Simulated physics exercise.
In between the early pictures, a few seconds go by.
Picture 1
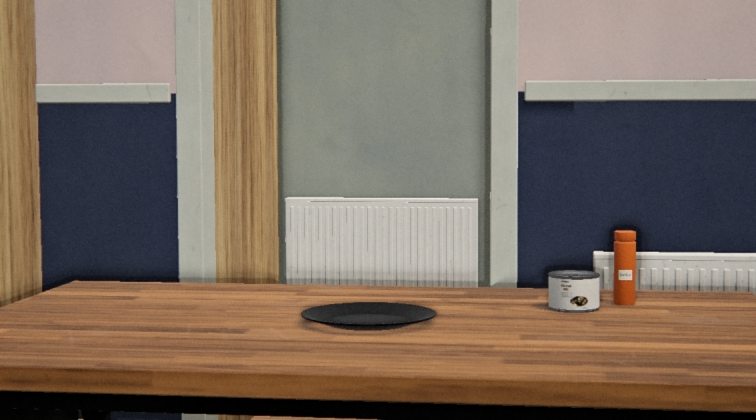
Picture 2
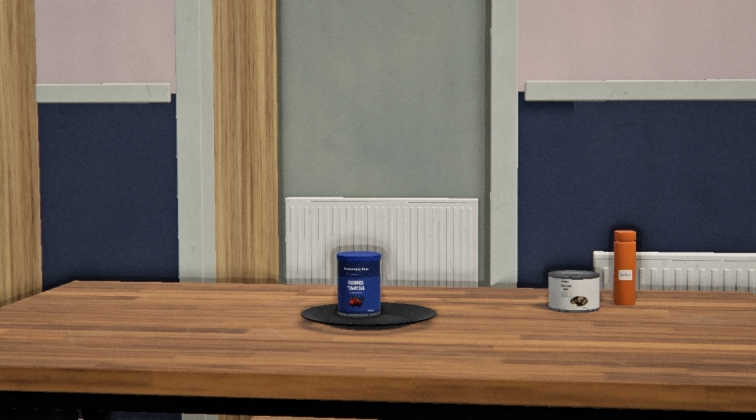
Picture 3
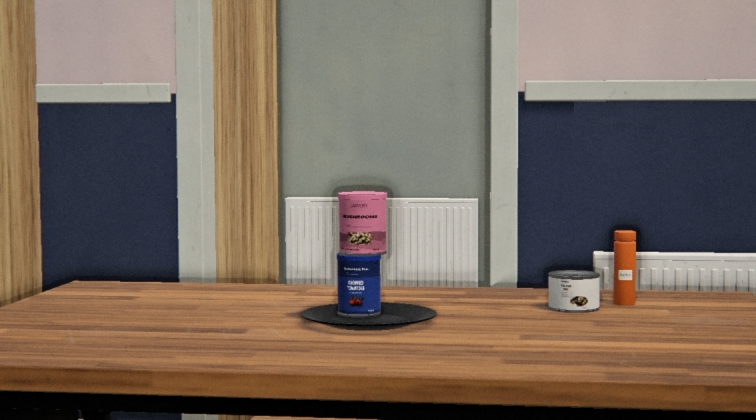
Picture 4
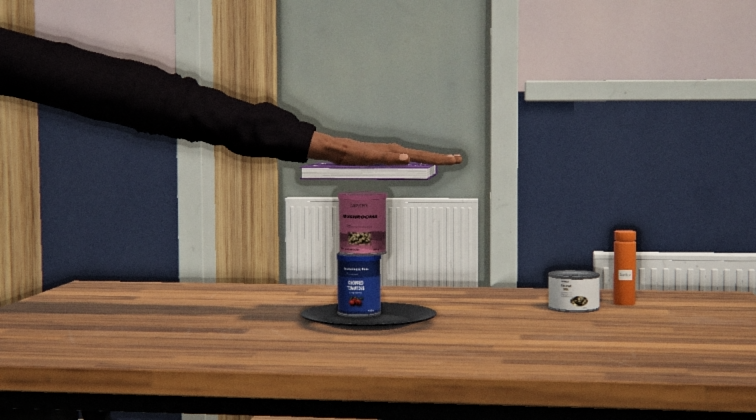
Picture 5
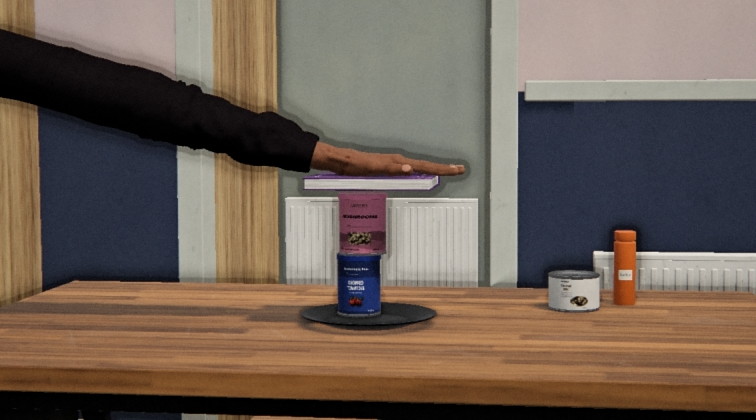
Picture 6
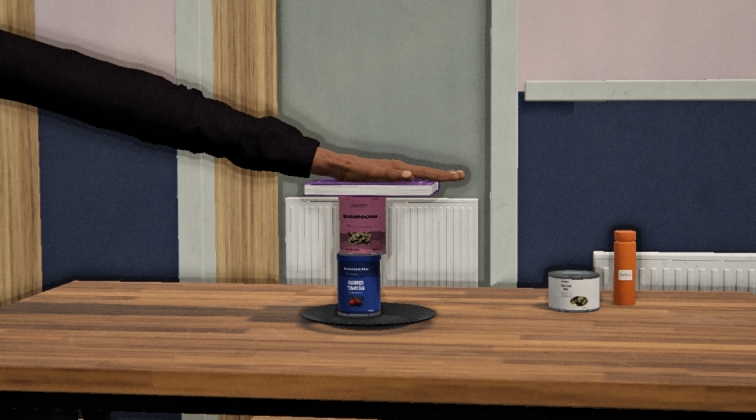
Blue pot and pink pot appearing stacked on a black plate, then a hand lowering a purple book onto them.
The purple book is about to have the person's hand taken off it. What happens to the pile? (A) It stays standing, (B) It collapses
It stays standing.
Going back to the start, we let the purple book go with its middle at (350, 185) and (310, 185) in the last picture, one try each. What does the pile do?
It survives the first time and caves in the second time.
Then, 0.90 s on from there, no change.
Then, 2.00 s on from there, purple book resting near (374, 188).
In the end, all 6 unmoved. At the end, from the last picture's camera, purple book near (374, 188). The pile stays up.
